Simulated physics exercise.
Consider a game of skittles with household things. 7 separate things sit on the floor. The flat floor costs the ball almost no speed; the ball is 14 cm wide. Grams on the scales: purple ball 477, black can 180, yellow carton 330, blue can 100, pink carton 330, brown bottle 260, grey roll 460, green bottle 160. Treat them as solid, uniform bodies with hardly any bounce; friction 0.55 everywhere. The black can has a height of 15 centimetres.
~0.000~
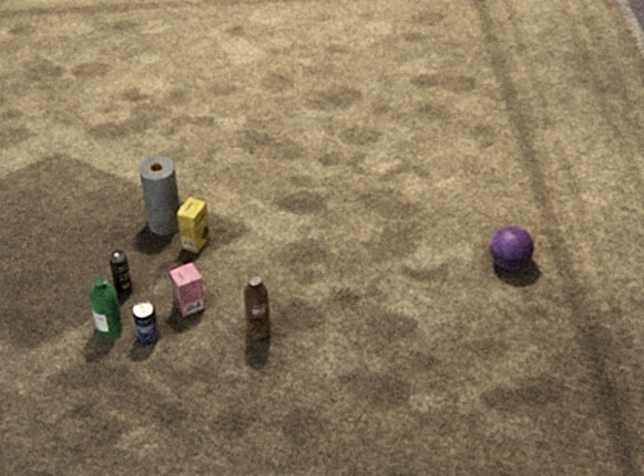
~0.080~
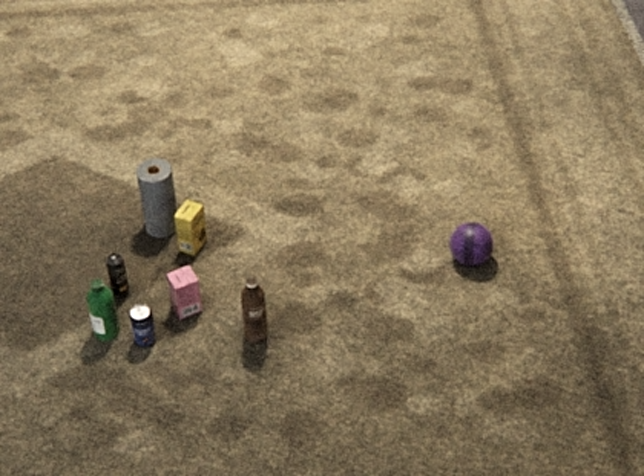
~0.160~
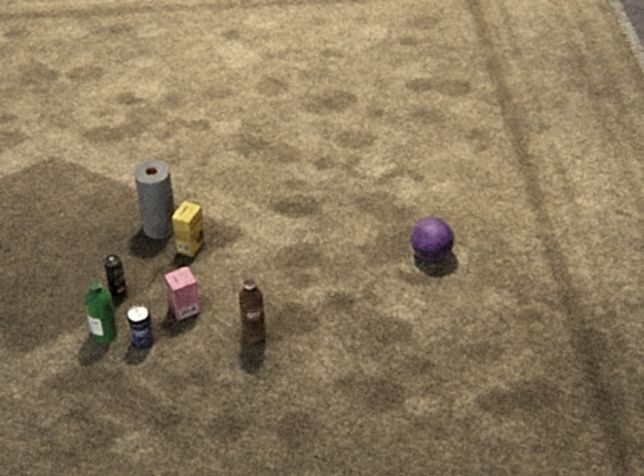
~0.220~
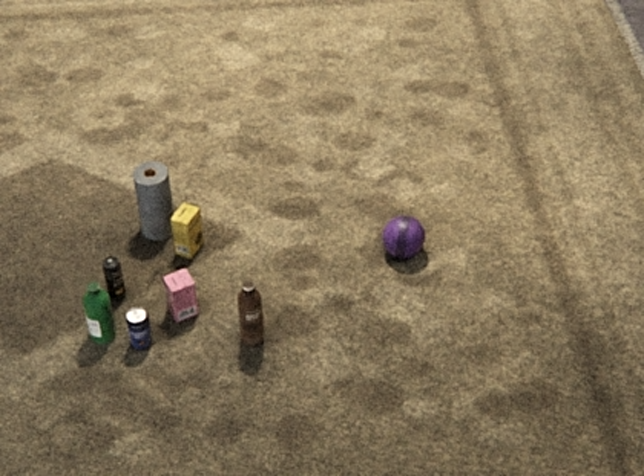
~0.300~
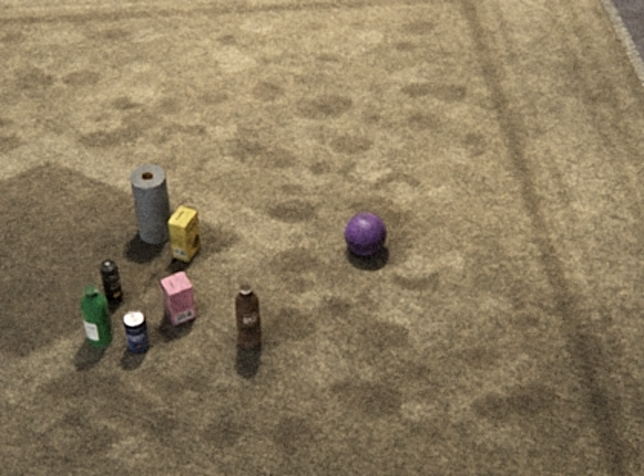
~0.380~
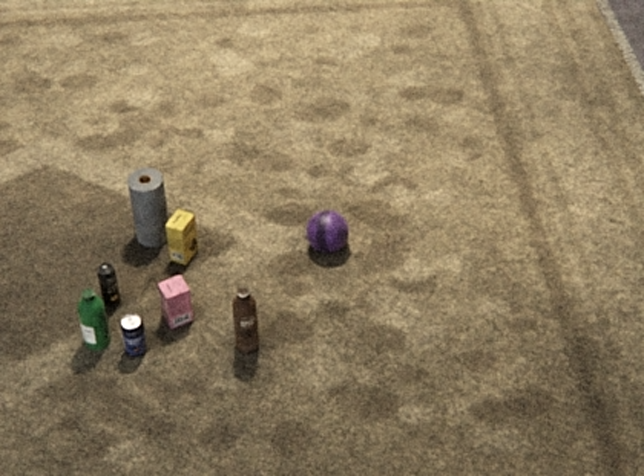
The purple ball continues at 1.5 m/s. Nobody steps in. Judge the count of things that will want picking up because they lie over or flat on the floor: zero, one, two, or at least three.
The fallen count comes to nil.
By 0.68 s, ball has run 98 cm; purple ball near (199, 211).
By 1.08 s, ball has run 131 cm; purple ball near (121, 169); grey roll 2 cm from its spot.
By 1.58 s, ball has run 170 cm; purple ball near (43, 120); grey roll 2 cm from its spot.
By 1.98 s, ball has run 202 cm; grey roll 2 cm from its spot.
When it is over (2.3 s), all 7 within 8 cm of the start. End places, in pixels of the last picture, black can near (109, 285), yellow carton near (182, 237).
